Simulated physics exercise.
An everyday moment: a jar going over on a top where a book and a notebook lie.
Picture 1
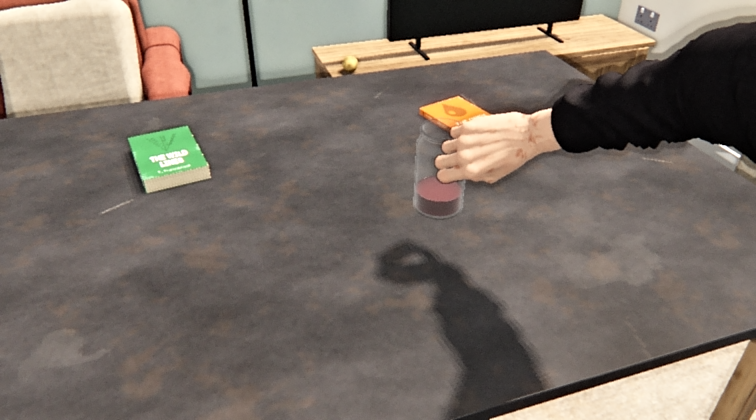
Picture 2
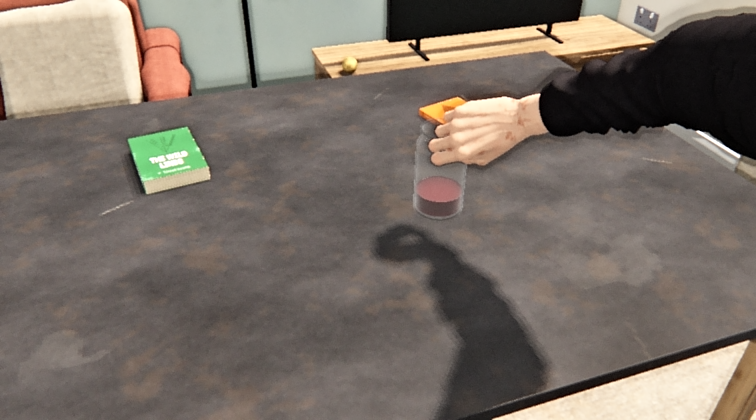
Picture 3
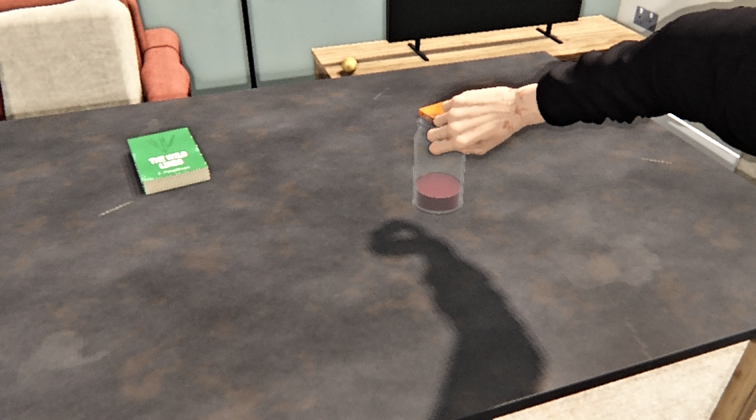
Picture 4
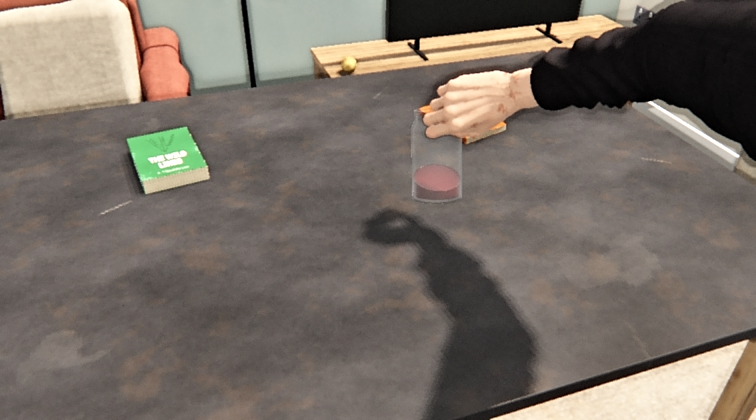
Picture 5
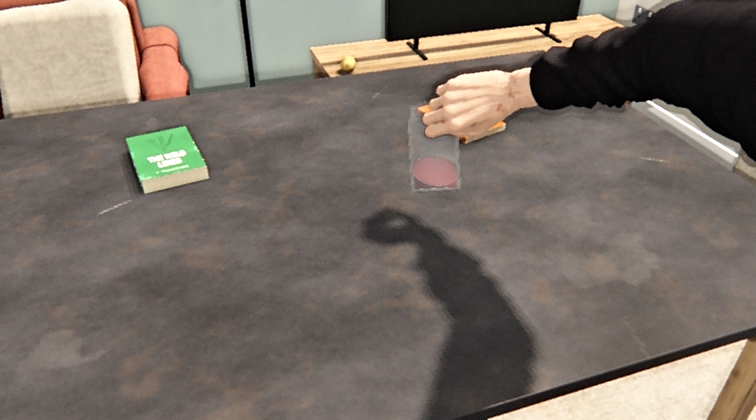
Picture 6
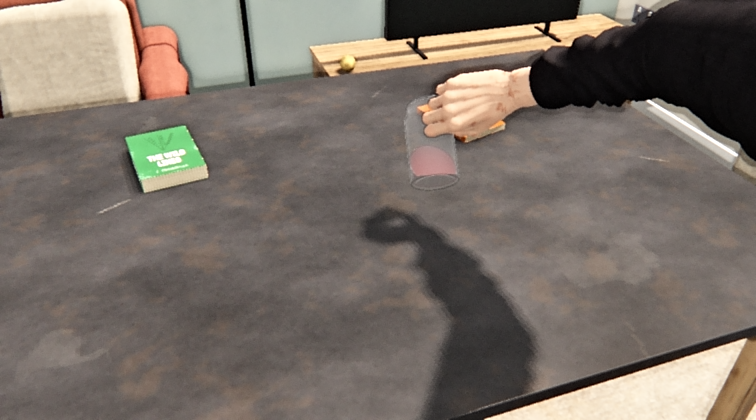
A clear jar with dark red contents in its bottom leans over on a dark, mottled tabletop, seen from above in a living room, as a hand in a black sleeve reaches in from the right. A green book lies to the left, an orange notebook behind the jar, and an armchair and wooden stand beyond. The hand shifts slightly back, and the jar's base swings up toward the viewer while the camera stays almost still.
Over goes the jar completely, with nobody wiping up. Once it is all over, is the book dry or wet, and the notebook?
Once it is over, the book is dry, the notebook is wet.
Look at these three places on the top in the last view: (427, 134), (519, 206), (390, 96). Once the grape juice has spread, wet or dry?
First spot: Touched; second: Missed; third: Touched.
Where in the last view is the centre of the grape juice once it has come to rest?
Around (387, 101).
Shortly, the puddle covers about as much as a saucer; the book is still dry; the notebook is soaking at its edge.
Then, the puddle covers about as much as a plate; the book is still dry; the notebook is soaking at its edge.
At the finish, the puddle covers about as much as a plate; the book is still dry; the notebook is soaking at its edge.
